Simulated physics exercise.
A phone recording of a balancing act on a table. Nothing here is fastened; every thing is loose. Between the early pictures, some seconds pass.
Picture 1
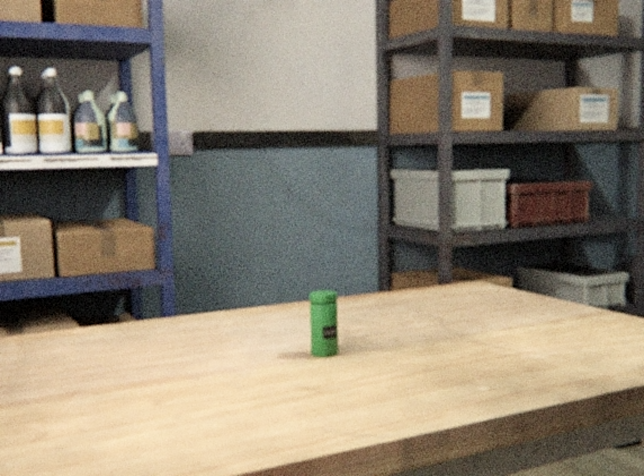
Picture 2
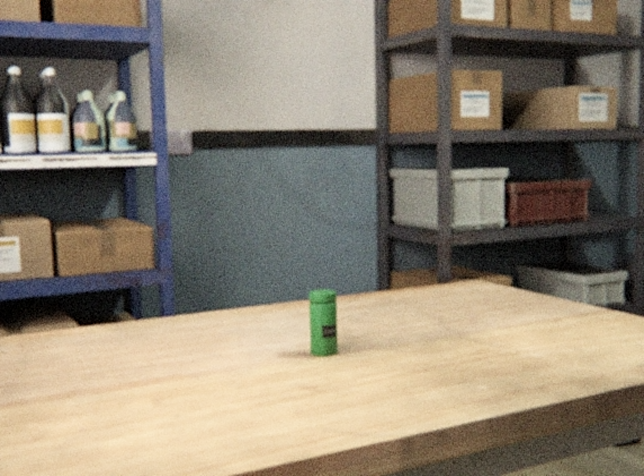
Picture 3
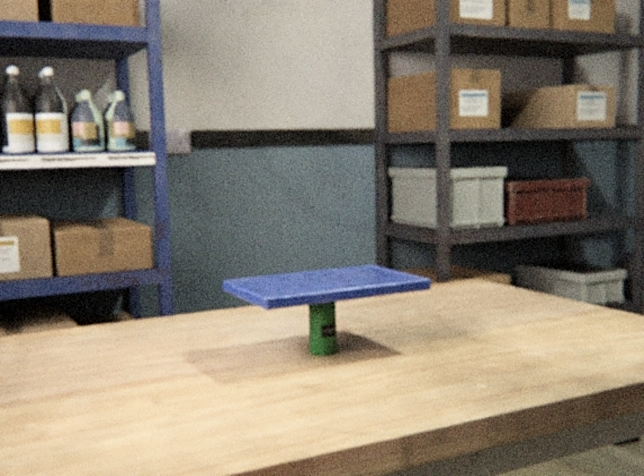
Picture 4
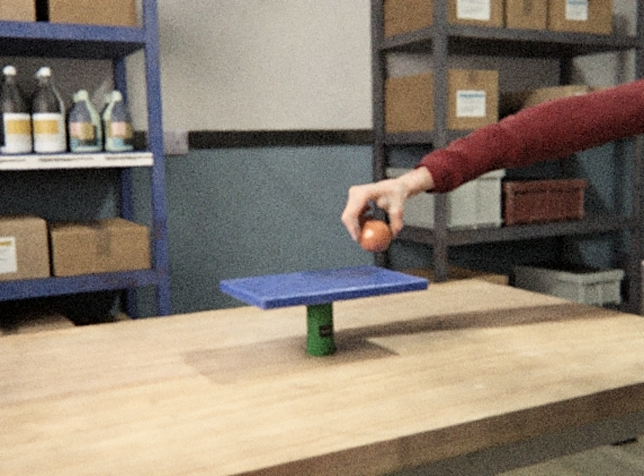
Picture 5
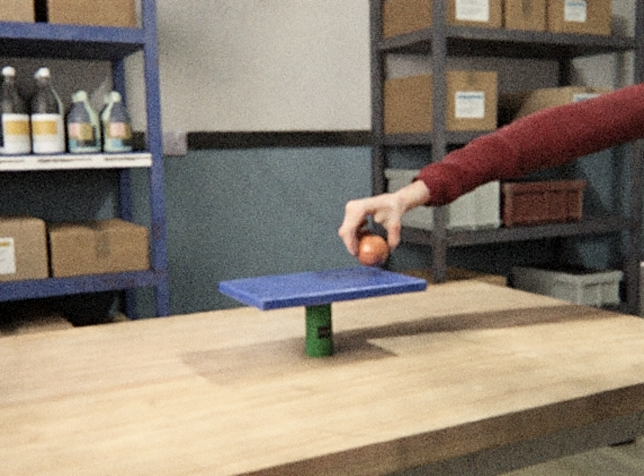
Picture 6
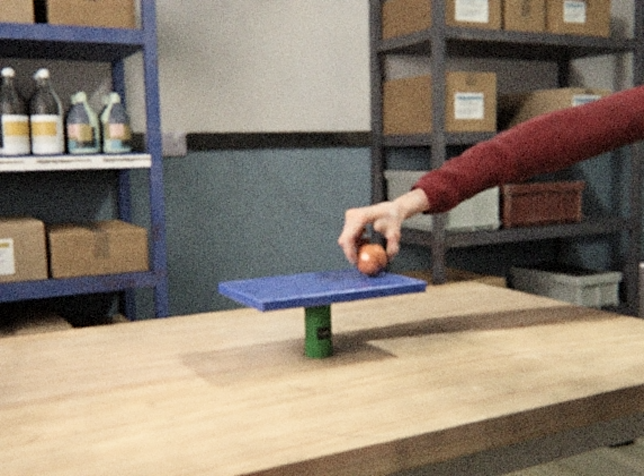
The clip shows a green cylinder standing on a wooden table, then a blue lid resting across its top. A hand in a red sleeve lowers an orange tomato onto the lid's right side and keeps holding it.
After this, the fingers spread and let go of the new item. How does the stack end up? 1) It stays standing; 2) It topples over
2, it topples over.
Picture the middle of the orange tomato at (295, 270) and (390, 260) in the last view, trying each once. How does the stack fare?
In the first try it remains standing, then in the second try it breaks down.
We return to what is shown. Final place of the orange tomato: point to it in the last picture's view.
Near (468, 315).
Then, 0.60 s past the last view, orange tomato now fallen; blue lid rocked 39° from its first pose.
Then, 0.70 s past the last view, blue lid now fallen; green shaker displaced a little.
Then, 0.80 s past the last view, green shaker displaced about its own width.
Then, 1.10 s past the last view, as before.
Finally, fallen, blue lid and orange tomato; moved from the start, green shaker. Final places as the last picture's camera would see them, orange tomato near (468, 315). The stack gives way.
